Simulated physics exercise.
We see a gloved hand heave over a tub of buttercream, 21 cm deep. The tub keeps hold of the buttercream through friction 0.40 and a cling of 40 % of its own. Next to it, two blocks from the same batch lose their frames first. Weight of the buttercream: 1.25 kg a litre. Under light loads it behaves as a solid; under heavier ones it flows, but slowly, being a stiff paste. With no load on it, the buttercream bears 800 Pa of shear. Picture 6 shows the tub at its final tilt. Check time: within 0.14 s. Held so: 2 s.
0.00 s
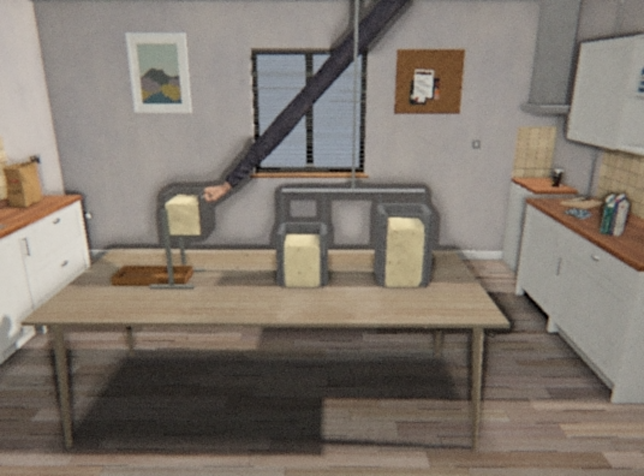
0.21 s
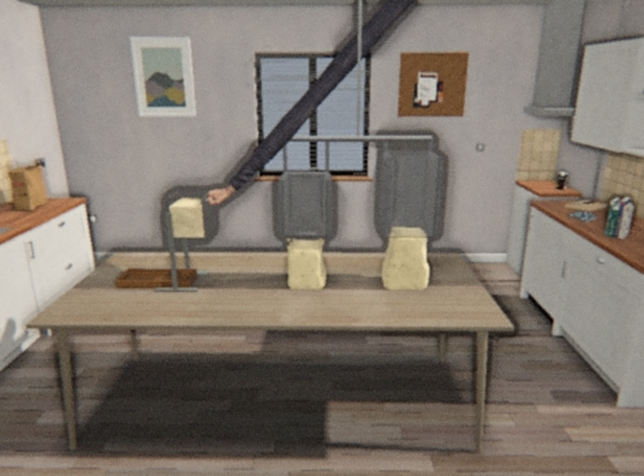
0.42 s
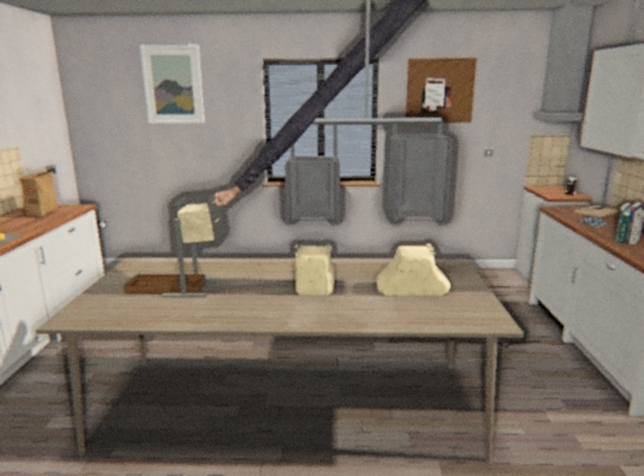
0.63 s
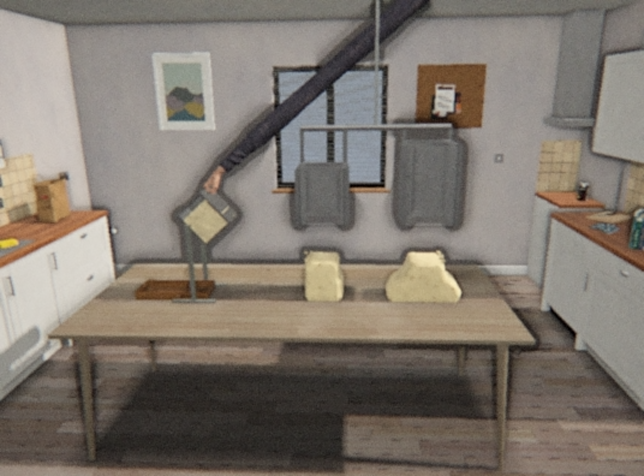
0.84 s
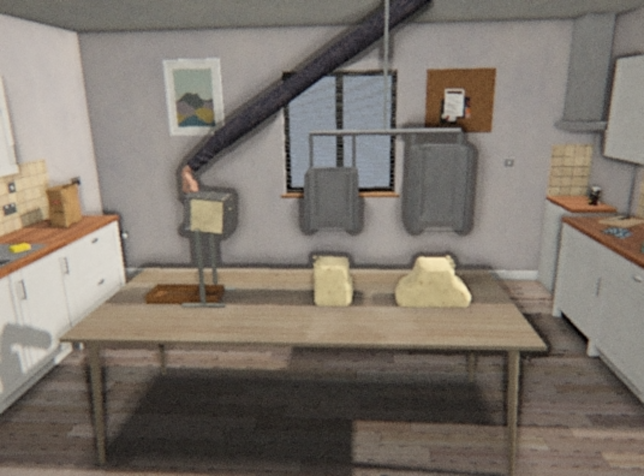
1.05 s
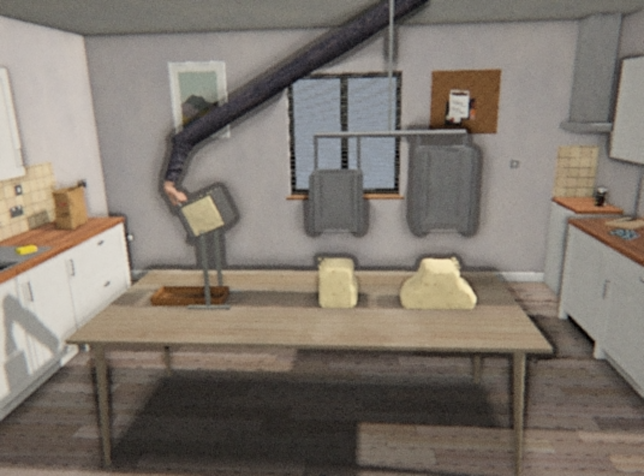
Grey moulds rising off two buttercream blocks, the right one slumping wider, then a hand tilting a tub far over at left.
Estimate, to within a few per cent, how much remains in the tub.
Roughly 0 per cent remains in the tub.
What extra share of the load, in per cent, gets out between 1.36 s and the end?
70 %.
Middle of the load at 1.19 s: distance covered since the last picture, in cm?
It has gone close to 3 cm.
After 1.19 s, the tub is at 113 degrees and holds 100 %.
After 1.36 s, the tub is at 113 degrees and holds 72 %.
After 1.53 s, the tub is at 113 degrees and holds 14 %.
After 1.70 s, the tub is at 113 degrees and holds 0 %.
After 3.05 s, the tub is at 113 degrees and holds 0 %.
